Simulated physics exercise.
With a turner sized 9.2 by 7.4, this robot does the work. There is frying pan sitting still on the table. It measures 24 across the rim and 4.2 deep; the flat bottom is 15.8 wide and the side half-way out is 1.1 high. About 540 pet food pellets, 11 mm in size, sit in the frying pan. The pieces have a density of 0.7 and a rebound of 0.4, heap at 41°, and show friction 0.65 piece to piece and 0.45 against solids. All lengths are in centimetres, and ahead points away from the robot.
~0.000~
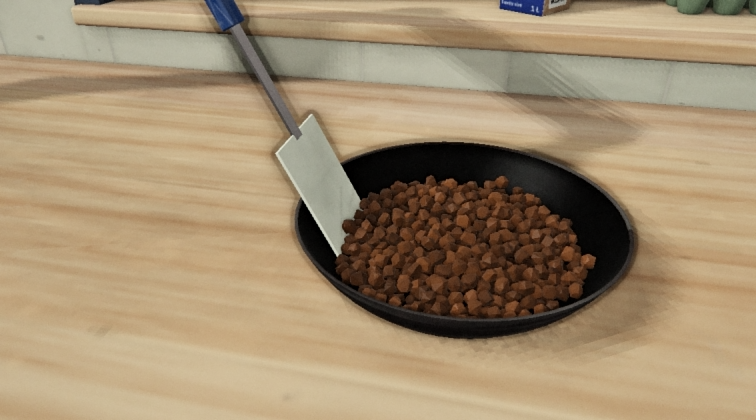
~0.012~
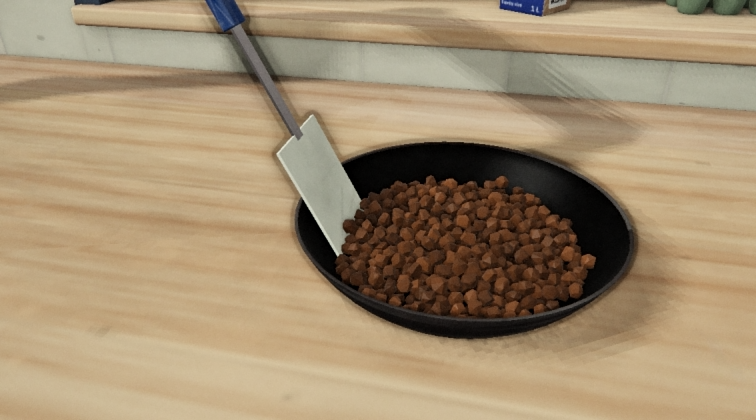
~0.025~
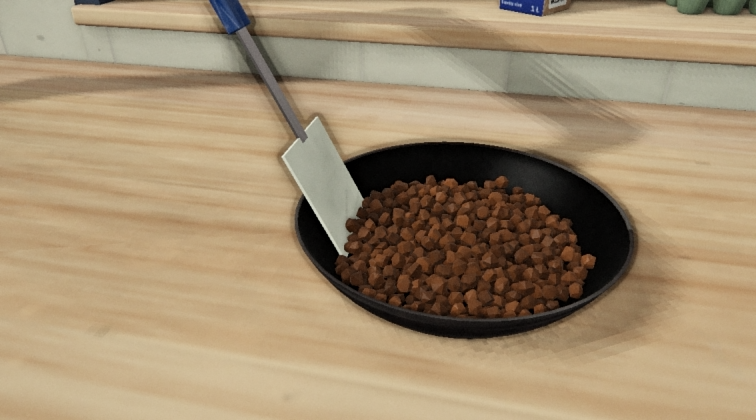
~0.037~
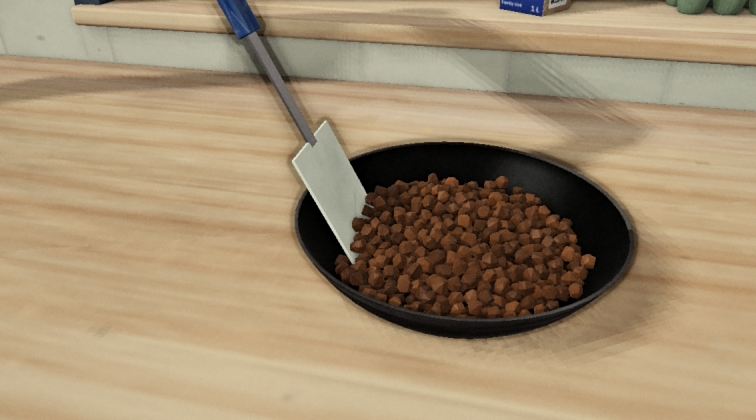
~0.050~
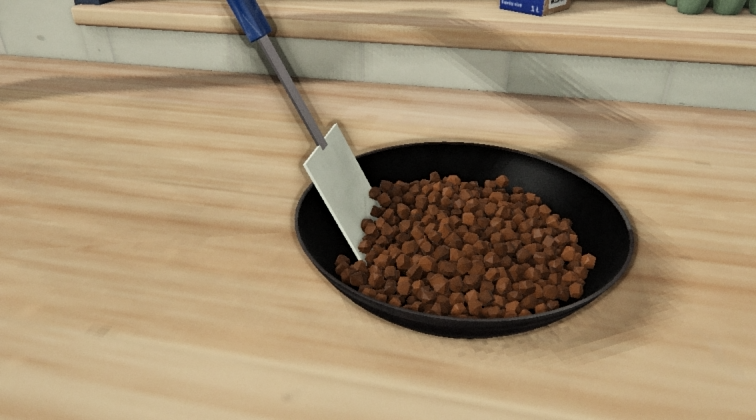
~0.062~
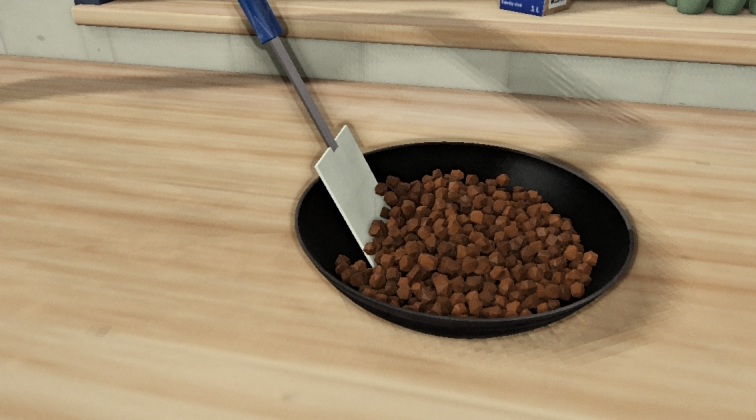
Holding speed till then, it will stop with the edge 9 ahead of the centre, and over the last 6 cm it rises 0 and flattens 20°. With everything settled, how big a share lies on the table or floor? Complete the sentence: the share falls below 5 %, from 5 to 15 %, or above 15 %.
The share falls above 15 %.
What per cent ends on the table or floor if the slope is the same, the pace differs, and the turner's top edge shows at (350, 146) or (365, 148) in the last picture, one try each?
30 % and 40 %.
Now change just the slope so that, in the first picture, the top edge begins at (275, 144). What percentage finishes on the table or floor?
I'd estimate close to 25 per cent.
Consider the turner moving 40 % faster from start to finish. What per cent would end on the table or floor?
Estimated result: Some 30 %.
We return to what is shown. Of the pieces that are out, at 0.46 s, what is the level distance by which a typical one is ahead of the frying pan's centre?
16 cm.
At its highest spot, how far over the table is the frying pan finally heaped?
Peak at rest, approximately 5.5 centimetres.
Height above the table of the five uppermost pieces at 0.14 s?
I'd say close to 6 cm on average.
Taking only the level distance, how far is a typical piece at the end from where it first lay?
Distance: Near 5 cm.
After 0.14 s, sloping 63°, highest piece 6 above the table; 540 in the frying pan.
After 0.22 s, sloping 56°, highest piece 7 above the table; 533 in the frying pan, 7 on the blade or in flight.
After 0.46 s, sloping 43°, highest piece 6 above the table; 401 in the frying pan, 130 on the table or floor, 9 on the blade or in flight.
After 1.51 s, sloping 43°, highest piece 5 above the table; 399 in the frying pan, 141 on the table or floor.
At rest, 399 in the frying pan, 141 on the table or floor. That is 26 % on the table or floor.
